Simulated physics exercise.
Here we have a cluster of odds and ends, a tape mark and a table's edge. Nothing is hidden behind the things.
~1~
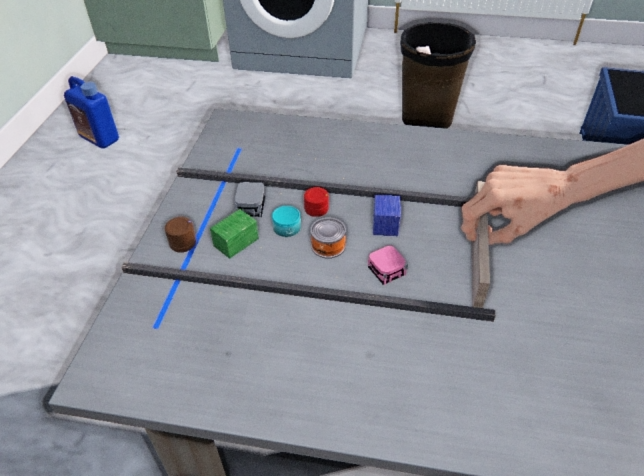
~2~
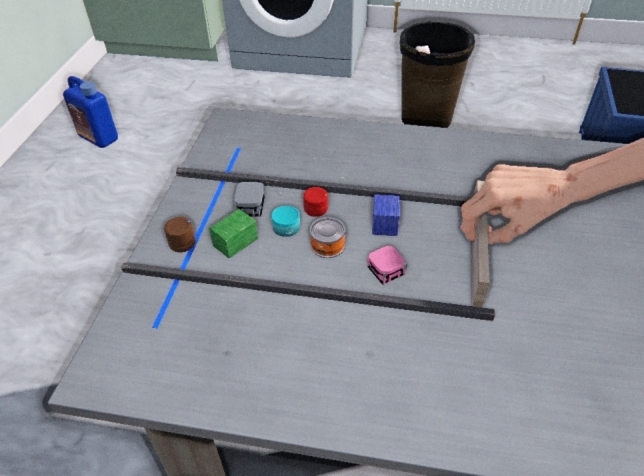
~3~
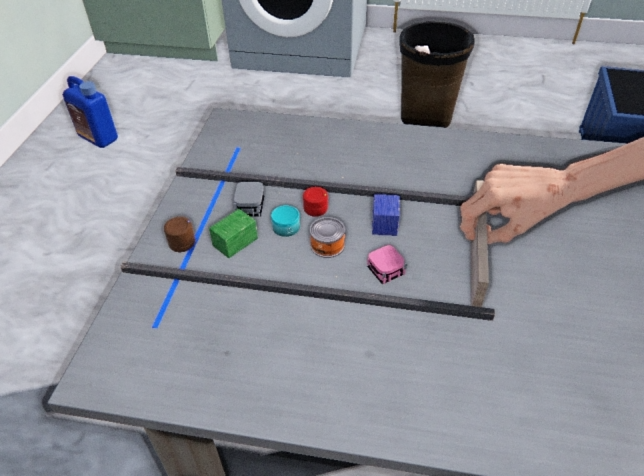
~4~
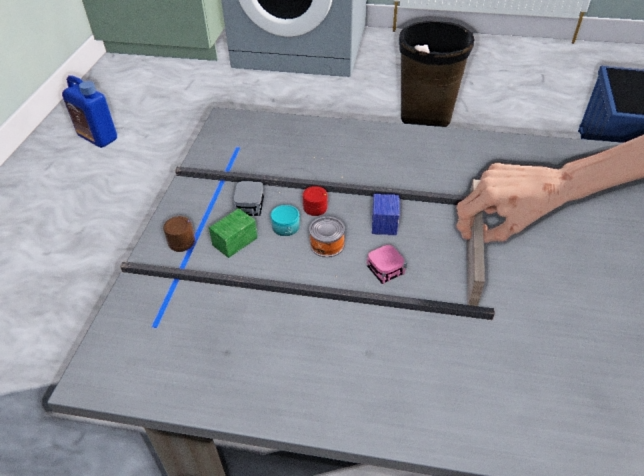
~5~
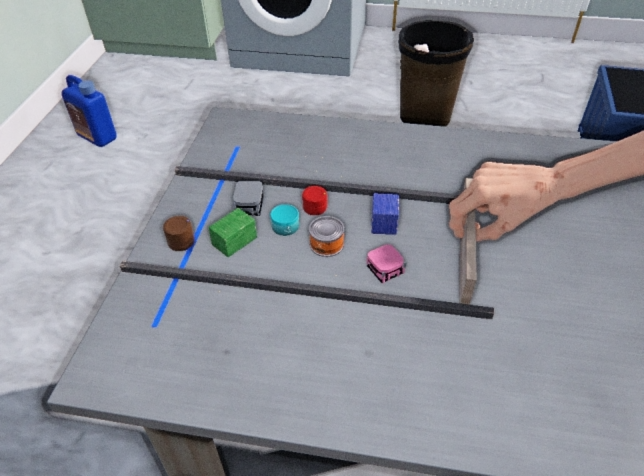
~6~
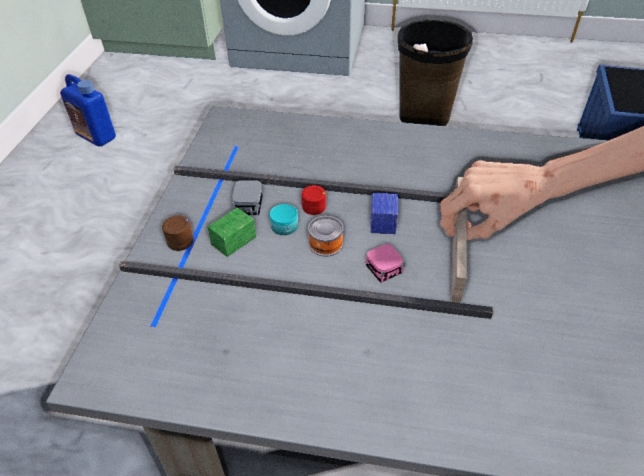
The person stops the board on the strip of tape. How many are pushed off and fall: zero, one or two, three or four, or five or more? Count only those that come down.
The number that fall off is one or two.
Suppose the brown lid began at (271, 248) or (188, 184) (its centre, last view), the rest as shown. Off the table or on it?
The brown lid holds on; goes over.
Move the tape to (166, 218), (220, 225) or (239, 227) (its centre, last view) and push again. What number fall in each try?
It would be 5, 0 and 0.
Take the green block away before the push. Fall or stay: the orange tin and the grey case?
The orange tin holds on; the grey case falls.
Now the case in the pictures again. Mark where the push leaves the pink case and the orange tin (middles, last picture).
The pink case stops around (175, 243); the orange tin around (183, 217).
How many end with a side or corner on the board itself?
That makes 3.
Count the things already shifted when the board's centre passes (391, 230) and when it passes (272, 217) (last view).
2 and 7.
Early on, none off yet; brown lid at rest near (178, 233); green block at rest near (232, 232); grey case at rest near (248, 198).
A while later, none off yet; brown lid at rest near (178, 233); green block at rest near (232, 232); grey case at rest near (247, 198).
Further along, none off yet; brown lid travelled about its own width near (160, 234); green block travelled about its own width near (187, 230); grey case travelled well along near (189, 188).
Finally, the number that fall off is one or two; lost, grey case and brown lid.
